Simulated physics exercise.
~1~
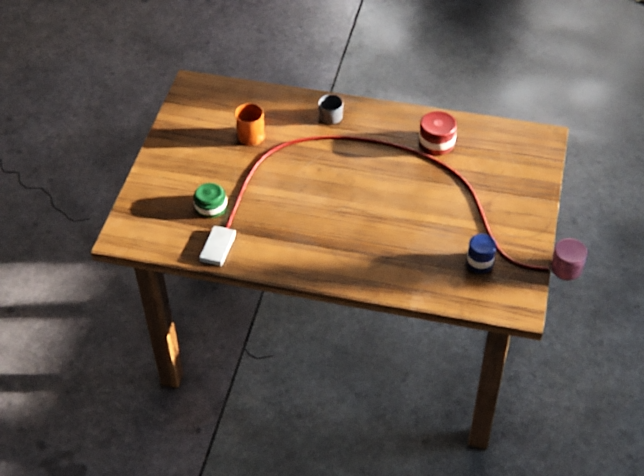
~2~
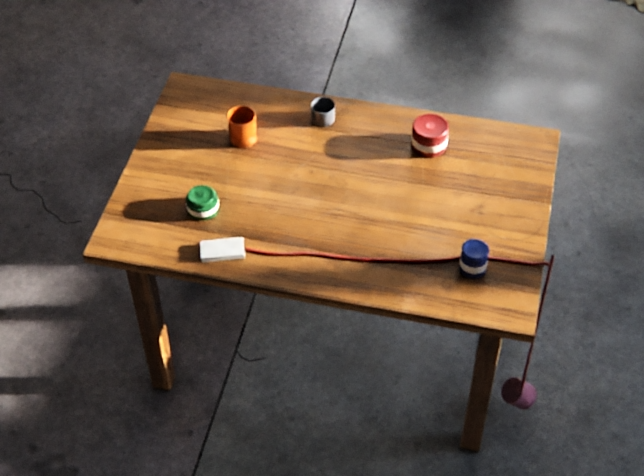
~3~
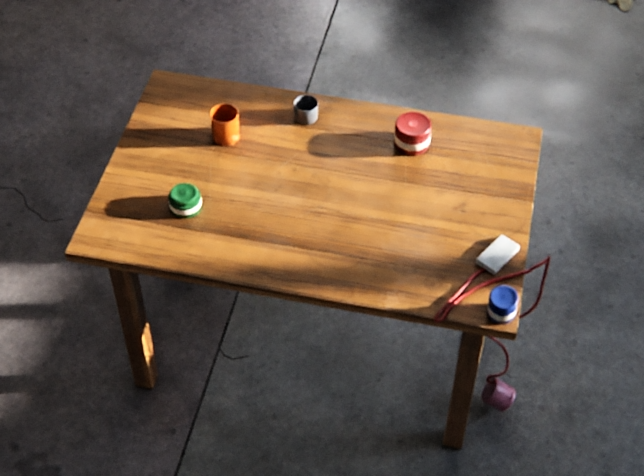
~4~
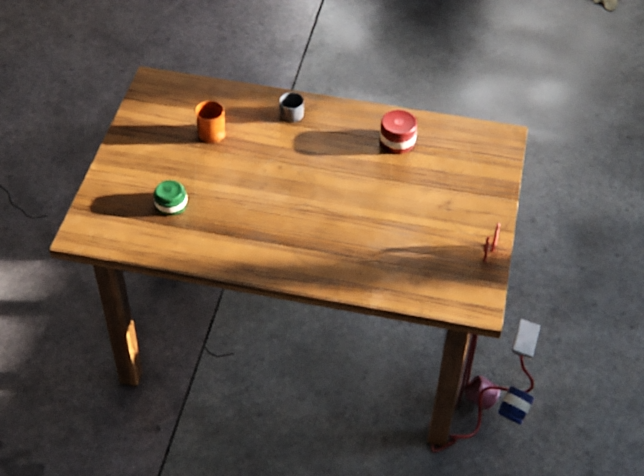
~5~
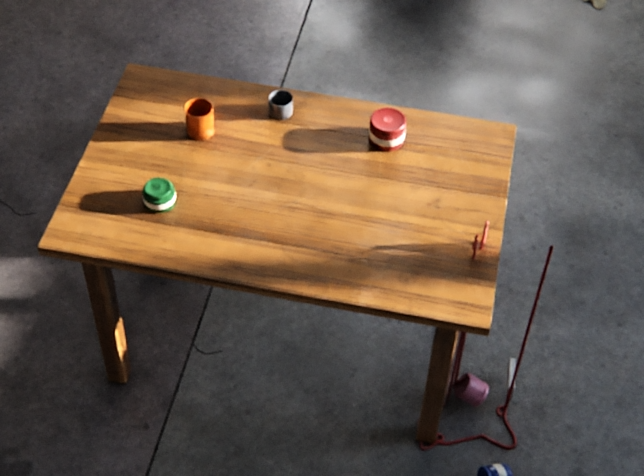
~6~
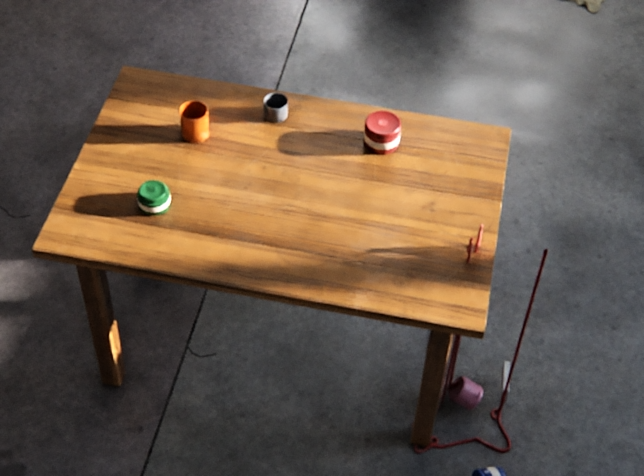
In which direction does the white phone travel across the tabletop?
The white phone slides to the right across the tabletop, then goes over the right edge.
